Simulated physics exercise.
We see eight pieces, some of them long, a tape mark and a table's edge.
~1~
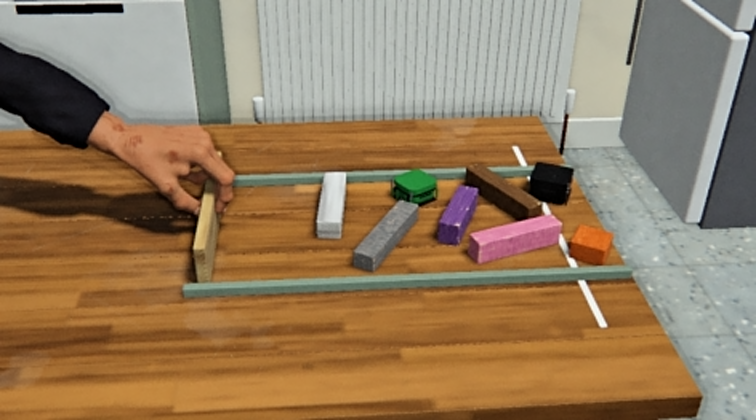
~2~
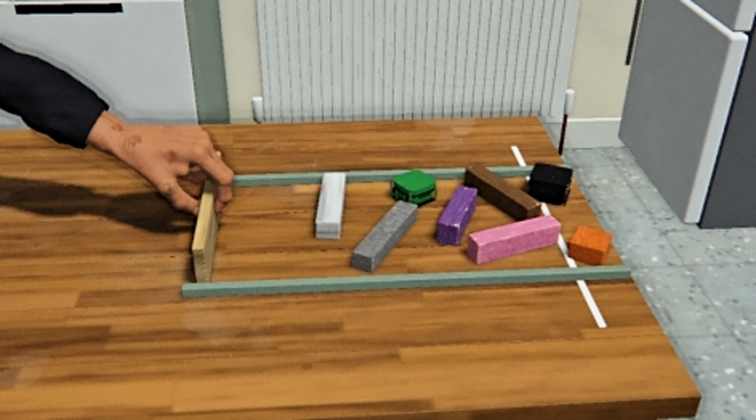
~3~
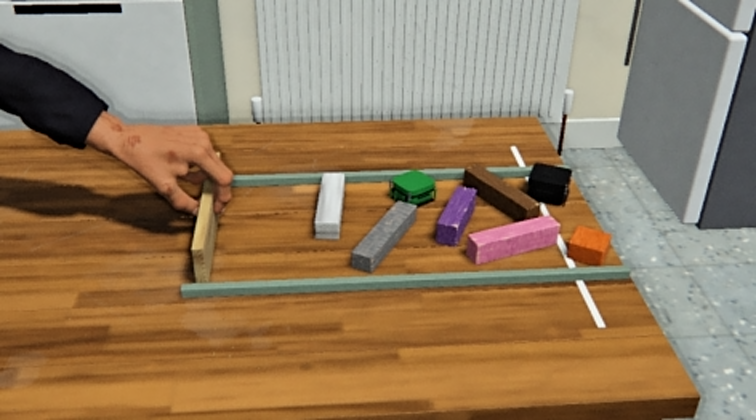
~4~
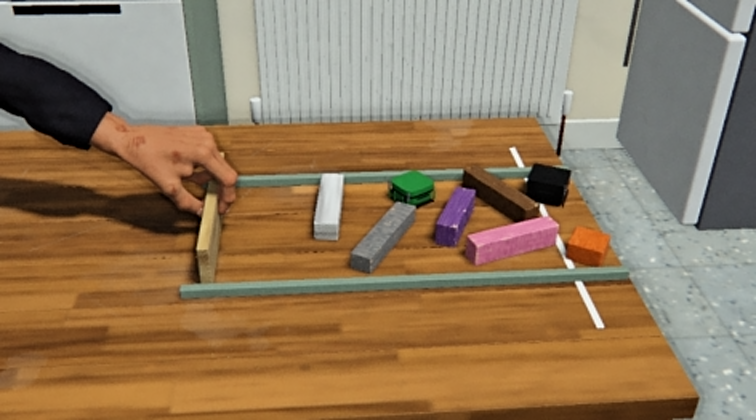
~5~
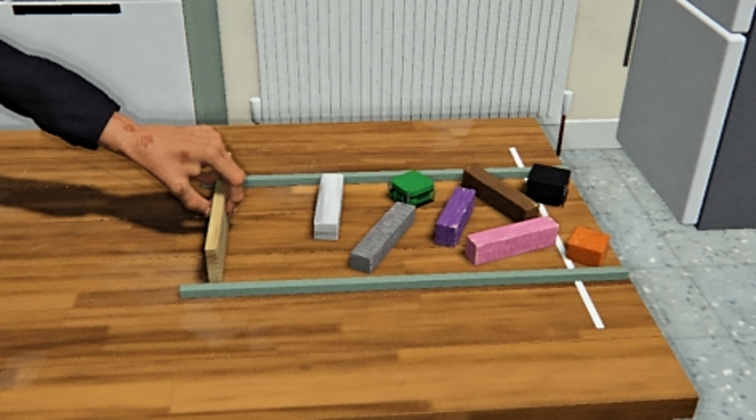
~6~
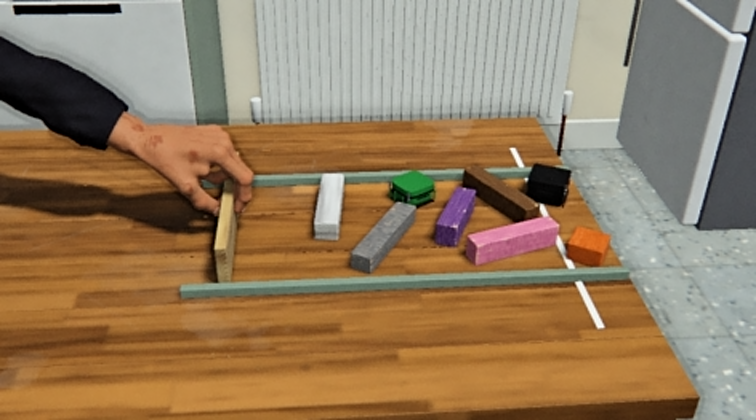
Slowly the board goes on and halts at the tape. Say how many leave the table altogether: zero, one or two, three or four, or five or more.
The number that fall off is five or more.
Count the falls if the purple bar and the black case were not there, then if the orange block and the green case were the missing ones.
First 3, then 4.
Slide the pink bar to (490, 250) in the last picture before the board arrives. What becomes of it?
Then it tumbles off.
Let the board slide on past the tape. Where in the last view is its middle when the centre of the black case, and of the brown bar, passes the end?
Near (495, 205) and (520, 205).
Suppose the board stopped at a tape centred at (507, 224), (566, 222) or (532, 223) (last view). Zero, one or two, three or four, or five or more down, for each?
In that order: 1 or 2; at least five; either three or four.
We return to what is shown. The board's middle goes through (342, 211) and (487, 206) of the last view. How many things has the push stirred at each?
First 1, then 8.
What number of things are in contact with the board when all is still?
The number is 1.
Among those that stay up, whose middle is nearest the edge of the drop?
Foremost is the green case.
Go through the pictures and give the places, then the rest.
The first picture shows orange block (591, 245); black case (551, 184); brown bar (502, 194); board (211, 215); tape (552, 221).
The second picture shows black case (550, 184); board (210, 215).
The third picture shows brown bar (500, 194); purple bar (457, 215).
The fourth picture shows orange block (588, 247); green case (412, 191).
The fifth picture shows black case (548, 185); white stick (329, 206).
The sixth picture shows orange block (588, 247); black case (548, 186); brown bar (500, 195); board (229, 215); tape (549, 222).
A little later, none off yet; orange block at rest near (588, 247); black case at rest near (548, 186); brown bar at rest near (500, 195).
Next, none off yet; orange block at rest near (590, 247); black case moving near (552, 185); brown bar shifted a little near (521, 193).
When it is over, the number that fall off is five or more; down, purple bar, pink bar, brown bar, black case and orange block.
